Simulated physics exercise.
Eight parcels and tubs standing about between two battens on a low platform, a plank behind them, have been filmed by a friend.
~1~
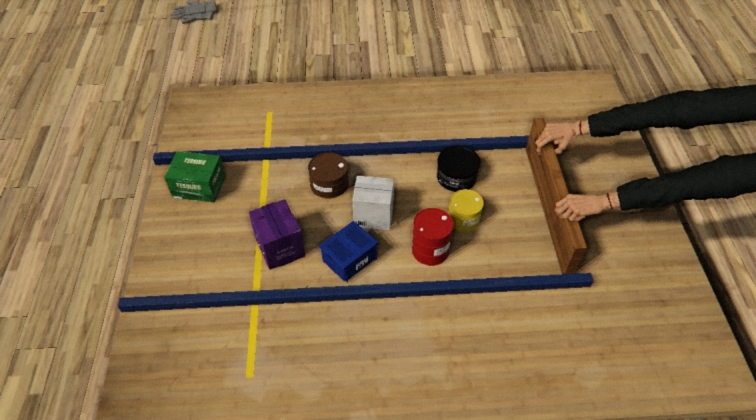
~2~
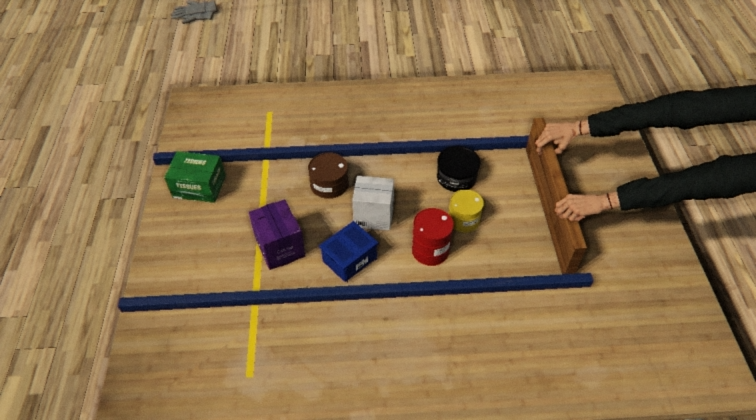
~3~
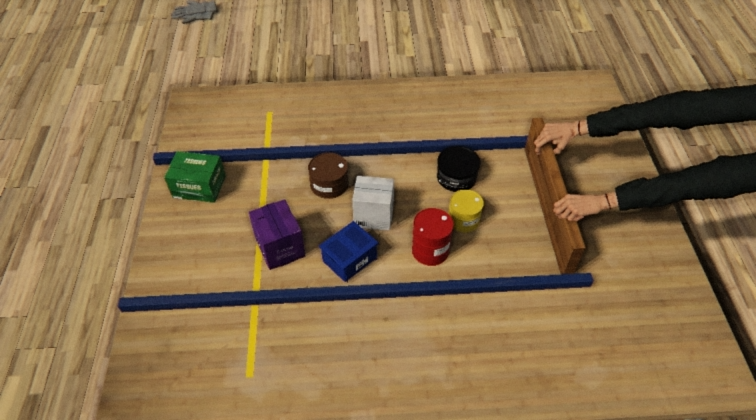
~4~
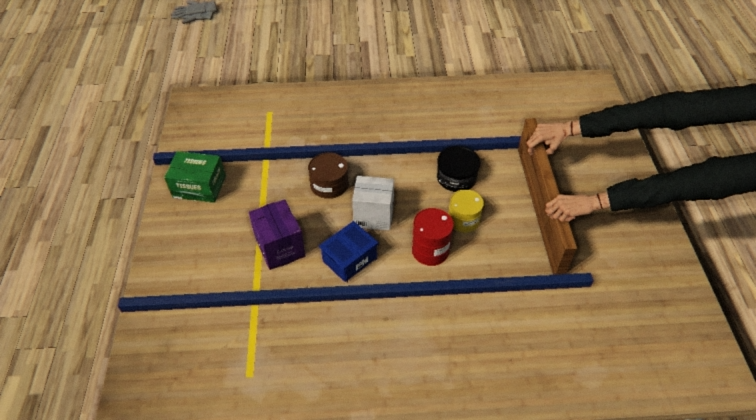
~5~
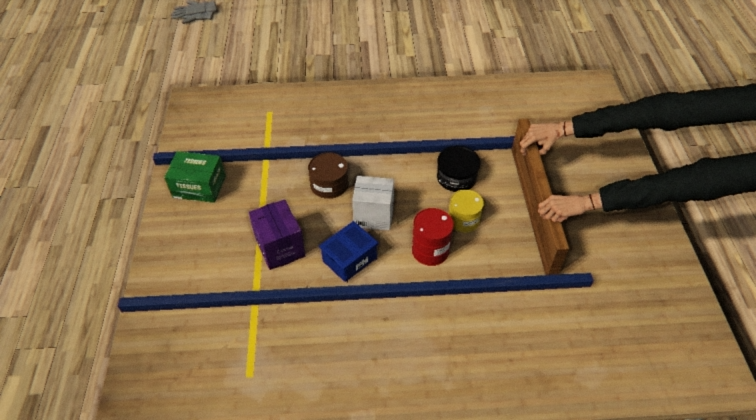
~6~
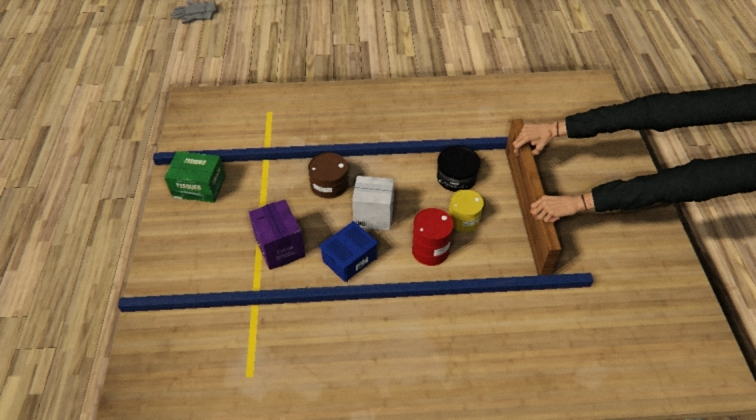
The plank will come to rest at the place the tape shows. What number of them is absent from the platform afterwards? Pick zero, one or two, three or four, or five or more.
Zero of them.
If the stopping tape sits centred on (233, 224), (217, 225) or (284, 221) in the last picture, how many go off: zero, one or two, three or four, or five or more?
Going through the places as listed, I'd say either one or two, then one to two, then none at all.
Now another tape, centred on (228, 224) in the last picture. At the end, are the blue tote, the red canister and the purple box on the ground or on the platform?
The blue tote keeps its place, the red canister keeps its place and the purple box keeps its place.
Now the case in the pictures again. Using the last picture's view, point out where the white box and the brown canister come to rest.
Final centres, in order: Near (220, 198), near (201, 177).
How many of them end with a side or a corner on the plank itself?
3.
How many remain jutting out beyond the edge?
The total comes out at 1.
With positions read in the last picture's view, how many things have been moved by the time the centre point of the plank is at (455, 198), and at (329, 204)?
2 and 7.
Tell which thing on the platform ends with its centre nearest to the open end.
That would be the green box.
Soon after, none off yet; green box at rest near (196, 177); purple box at rest near (278, 235); brown canister at rest near (329, 176).
In the end, the number that fall off is zero.
